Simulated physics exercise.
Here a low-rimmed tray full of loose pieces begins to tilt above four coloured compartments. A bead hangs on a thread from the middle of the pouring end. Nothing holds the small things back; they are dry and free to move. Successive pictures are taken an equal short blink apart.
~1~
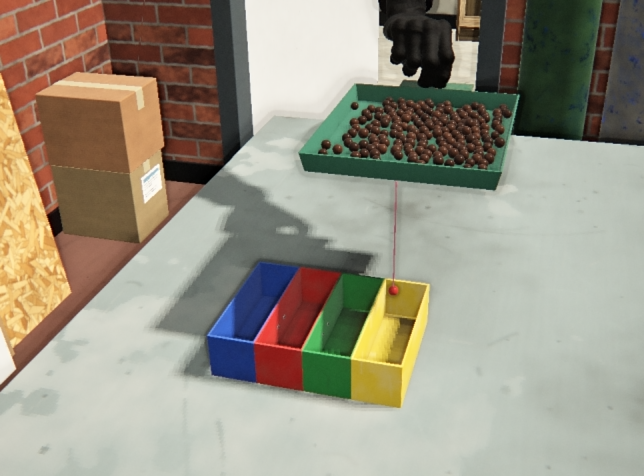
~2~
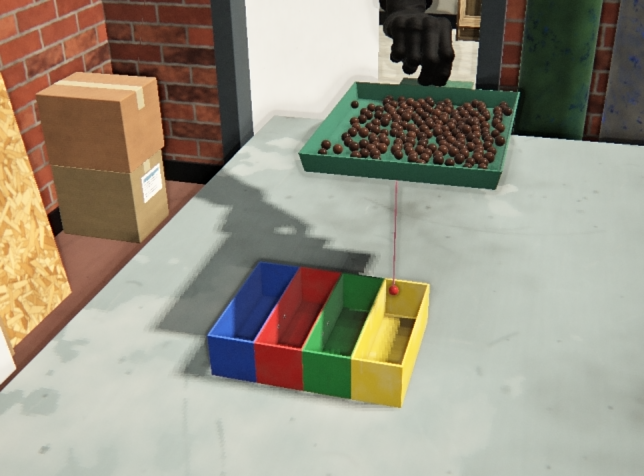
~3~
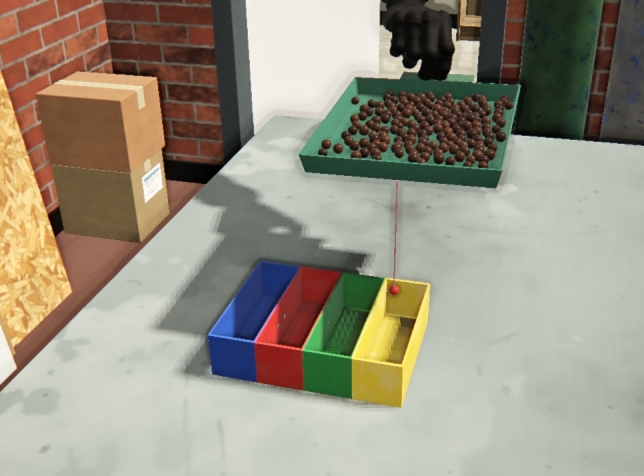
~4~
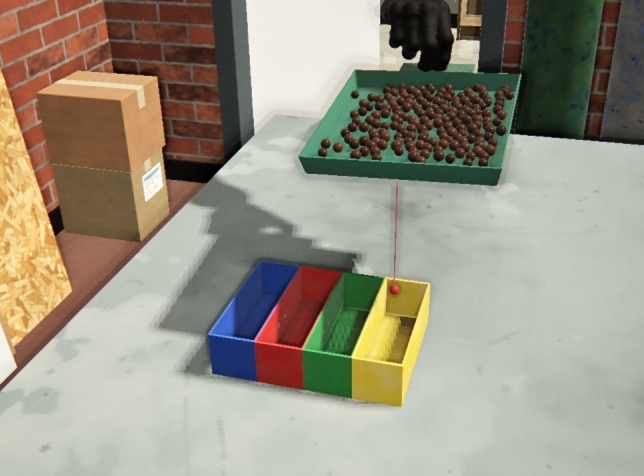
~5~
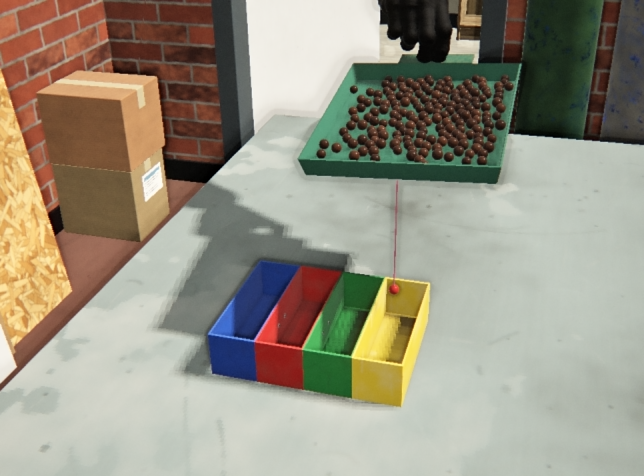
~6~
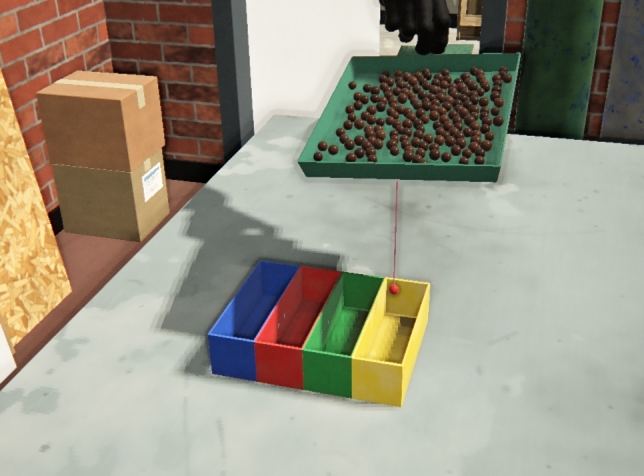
At the start, a green tray of brown chocolate balls sits level beyond four open compartments coloured blue, red, green and yellow, with a black-gloved hand at its far side. The tray's far side then rises gradually, its near edge dipping slightly toward the left, and the balls shift and spread a little.
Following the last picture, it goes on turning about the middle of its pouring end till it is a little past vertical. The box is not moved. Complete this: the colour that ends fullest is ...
The fullest is red.
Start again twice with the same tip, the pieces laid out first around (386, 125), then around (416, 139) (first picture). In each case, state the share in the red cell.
First case around 60 %, second case around 60 %.
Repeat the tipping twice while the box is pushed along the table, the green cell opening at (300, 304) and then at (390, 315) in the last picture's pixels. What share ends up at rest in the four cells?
The first comes to 90 percent and the second to 90 percent.
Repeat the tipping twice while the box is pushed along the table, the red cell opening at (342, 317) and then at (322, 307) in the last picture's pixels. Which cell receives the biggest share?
Going by the two tries in order: The cell in blue, then the cell in red.
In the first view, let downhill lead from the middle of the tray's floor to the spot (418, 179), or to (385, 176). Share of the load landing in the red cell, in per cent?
I'd say some 0 in a hundred at first, then 20 in a hundred.
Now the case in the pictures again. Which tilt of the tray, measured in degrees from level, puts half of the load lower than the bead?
Angle reached: About 85°.
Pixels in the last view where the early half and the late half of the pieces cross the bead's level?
The first part passes (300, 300); everything after passes (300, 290).
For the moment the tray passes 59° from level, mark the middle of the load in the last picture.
Close to (369, 131).
Soon, tray tipped steeply; nearly all on the tray; a stray few in the blue cell; a stray few falling or outside the box.
A while on, tray tipped right over; a stray few on the tray; about half in the red cell; about a quarter in the green cell; a small part in the blue cell; a small part in the yellow cell; a small part falling or outside the box.
Towards the end, tray tipped past a quarter turn; about half in the red cell; about a quarter in the green cell; a small part in the blue cell; a small part in the yellow cell; a small part falling or outside the box.
Finally, tray tipped past a quarter turn; about half in the red cell; about a quarter in the green cell; a small part in the blue cell; a small part in the yellow cell; a small part outside the box.
